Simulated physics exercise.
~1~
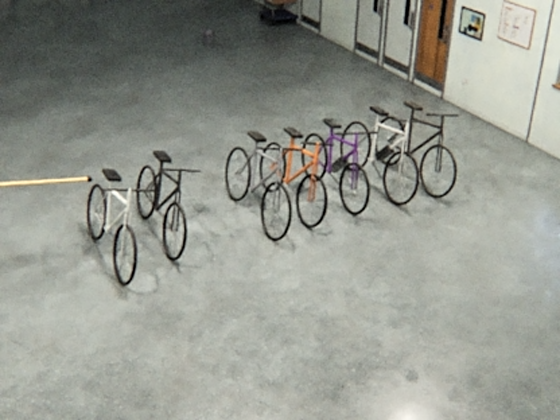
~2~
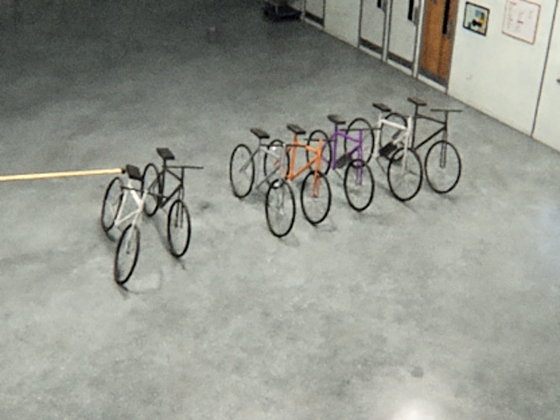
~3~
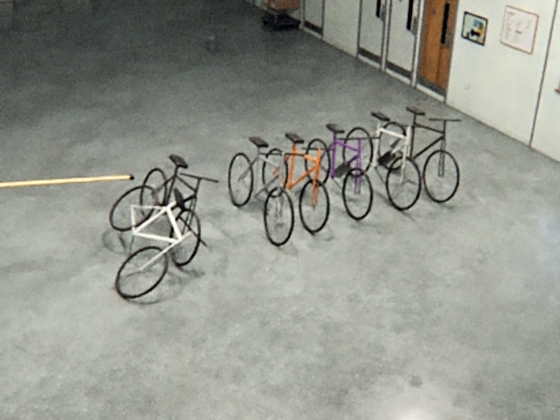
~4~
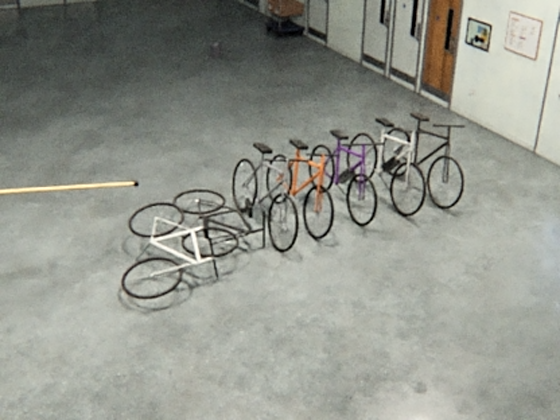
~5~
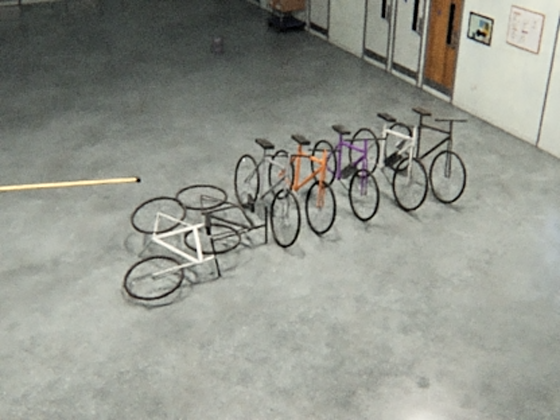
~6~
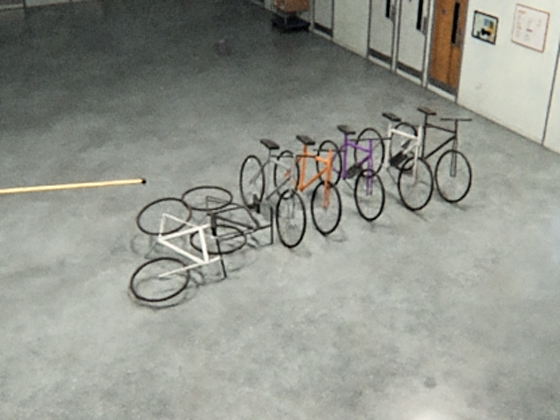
At the start, seven bicycles stand on a grey concrete floor, two on the left and five in a tighter row to the right, with a pale pole reaching in from the left edge. The pole moves right and meets the white bicycle at the near end, which begins to tip. It leans over into the dark bicycle beside it, and that one starts to tilt as well. Both go down, ending in a tangle on the floor as the pole stays still. The grey, orange, purple, white and black bicycles beyond them remain standing.
